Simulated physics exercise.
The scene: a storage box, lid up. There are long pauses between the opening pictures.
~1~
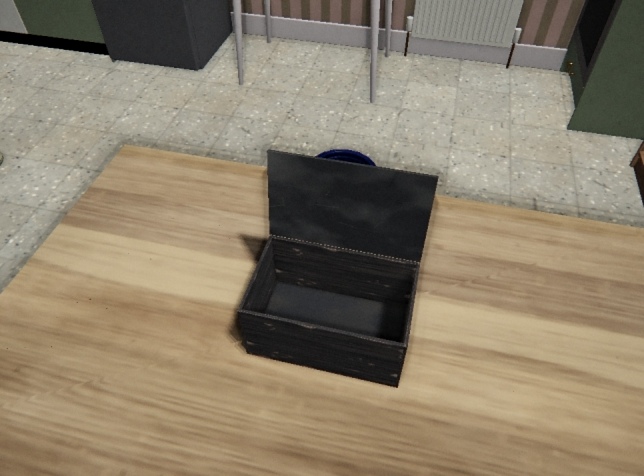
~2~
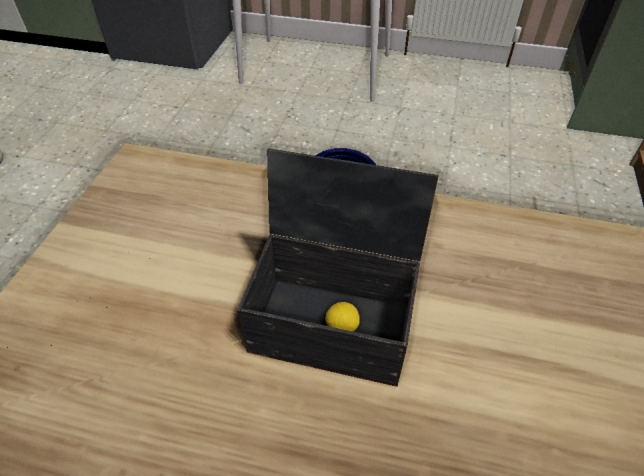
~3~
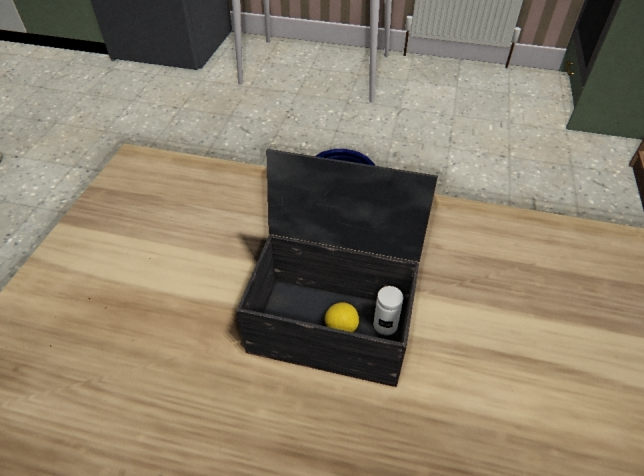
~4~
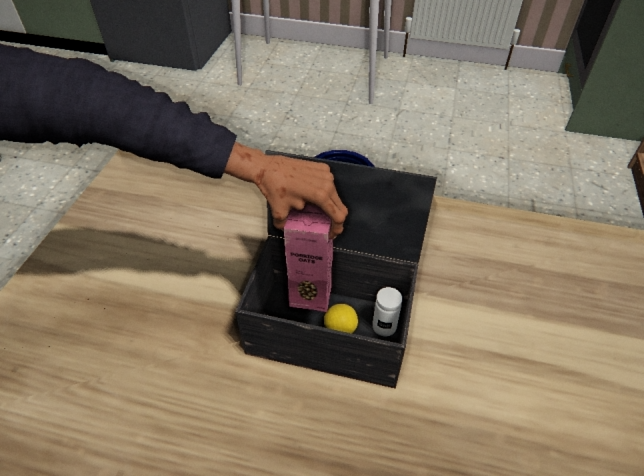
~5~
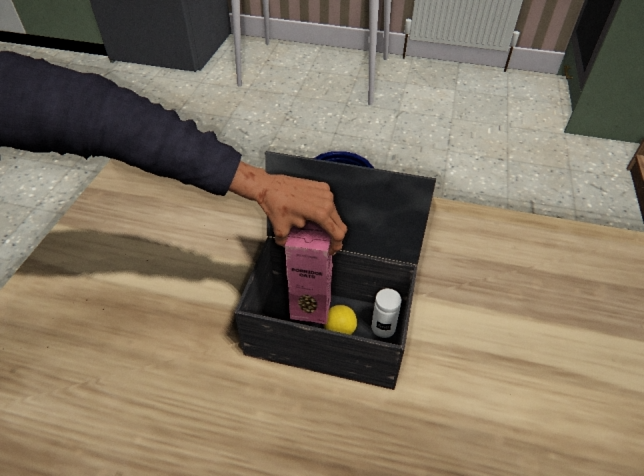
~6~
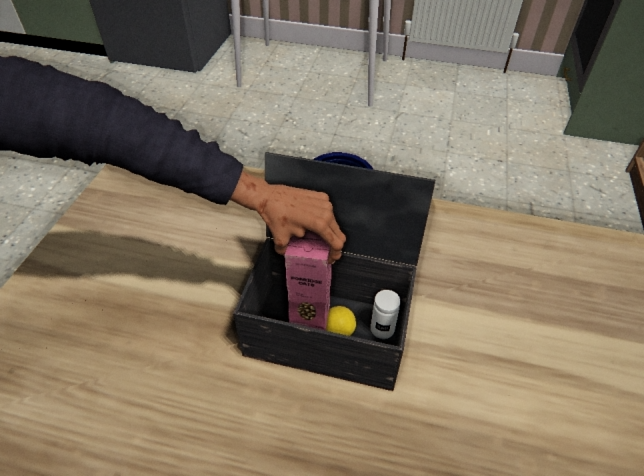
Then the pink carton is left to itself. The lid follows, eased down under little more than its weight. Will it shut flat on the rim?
As it turns out, it stays ajar.
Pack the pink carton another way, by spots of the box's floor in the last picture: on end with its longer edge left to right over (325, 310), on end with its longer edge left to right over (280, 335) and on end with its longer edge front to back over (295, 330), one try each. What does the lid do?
First try: It closes; second try: It stays ajar; third try: It is held up.
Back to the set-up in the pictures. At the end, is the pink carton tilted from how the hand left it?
It keeps its pose.
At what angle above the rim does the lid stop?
Some 75° above the rim.
Then, 0.50 s past the last view, pink carton rocked 13° from its first pose near (279, 278); yellow lemon displaced about its own width.
Then, 1.10 s past the last view, lid starting down; pink carton rocked 5° from its first pose near (293, 277); yellow lemon displaced about its own width.
Finally, lid 76° above the rim; moved from the start, pink carton and yellow lemon; white shaker still in place. Final places as the last picture's camera would see them, pink carton near (297, 281).
